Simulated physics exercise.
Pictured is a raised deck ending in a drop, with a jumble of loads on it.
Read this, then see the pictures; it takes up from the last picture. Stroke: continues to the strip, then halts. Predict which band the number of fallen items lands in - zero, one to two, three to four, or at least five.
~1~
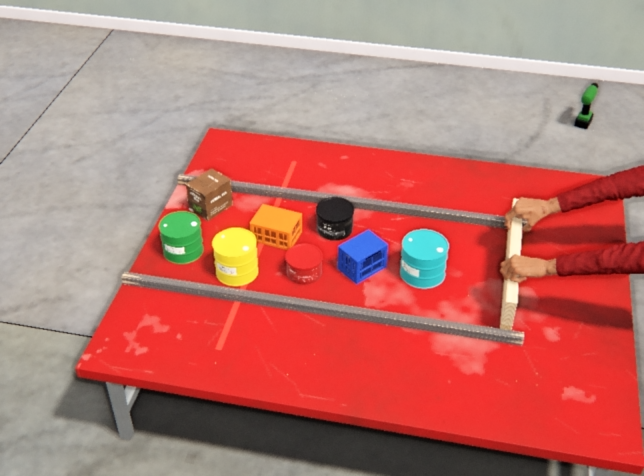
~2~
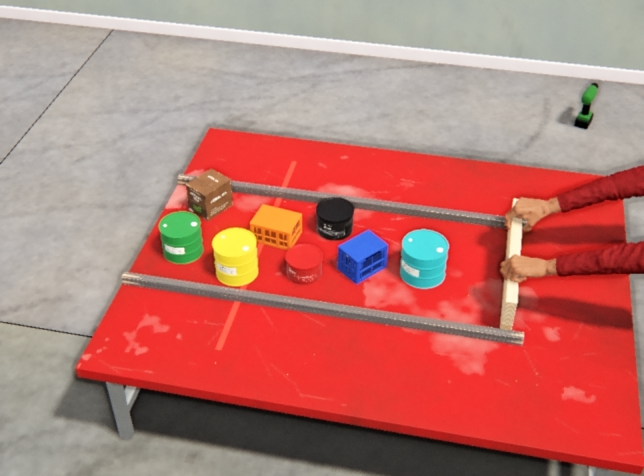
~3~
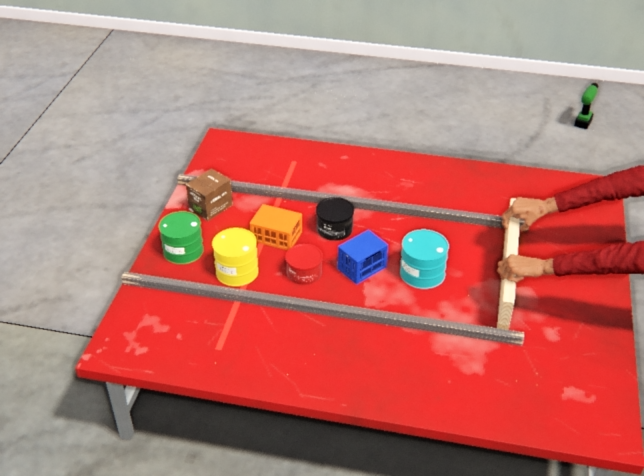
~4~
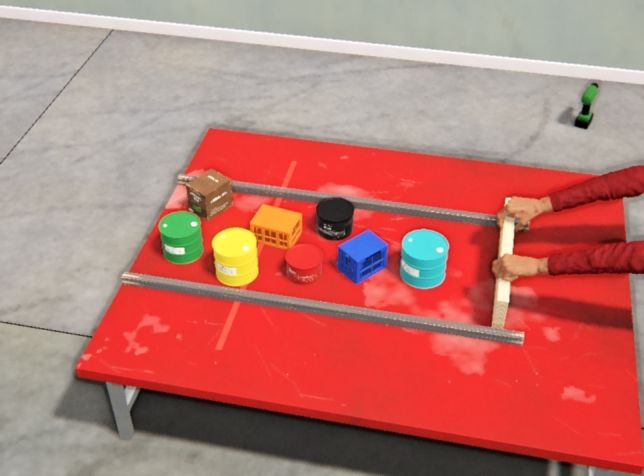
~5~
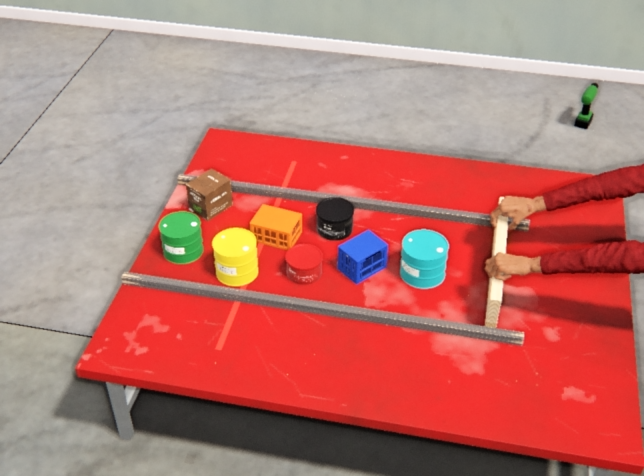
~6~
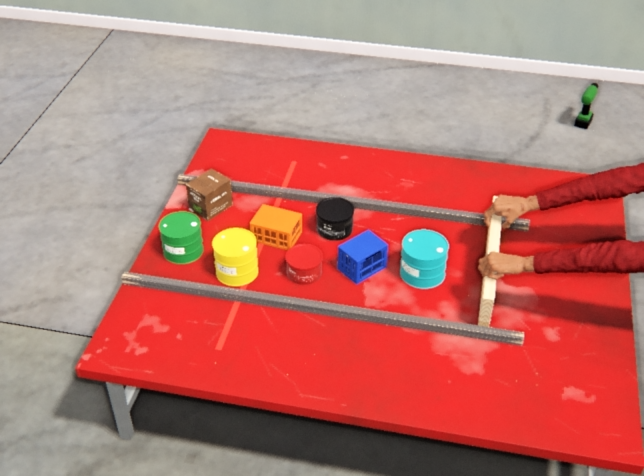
The push is going to send nothing over the edge.
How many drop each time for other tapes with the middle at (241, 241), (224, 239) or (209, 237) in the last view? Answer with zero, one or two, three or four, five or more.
Not one; one to two; 1 or 2.
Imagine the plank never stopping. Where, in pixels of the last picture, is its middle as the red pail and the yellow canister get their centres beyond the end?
(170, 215) and (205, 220), more or less.
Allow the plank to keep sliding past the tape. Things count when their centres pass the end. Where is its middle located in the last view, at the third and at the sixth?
It sits near (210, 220), and then near (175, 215).
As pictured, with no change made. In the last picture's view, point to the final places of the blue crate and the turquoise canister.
The blue crate comes to rest close to (235, 247), while the turquoise canister rests close to (243, 221).
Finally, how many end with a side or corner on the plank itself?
4 of them.
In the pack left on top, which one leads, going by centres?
Brown box, foremost.
Soon after, none off yet; green canister at rest near (182, 238); brown box at rest near (210, 195); yellow canister at rest near (236, 257).
At rest, the number that fall off is zero.
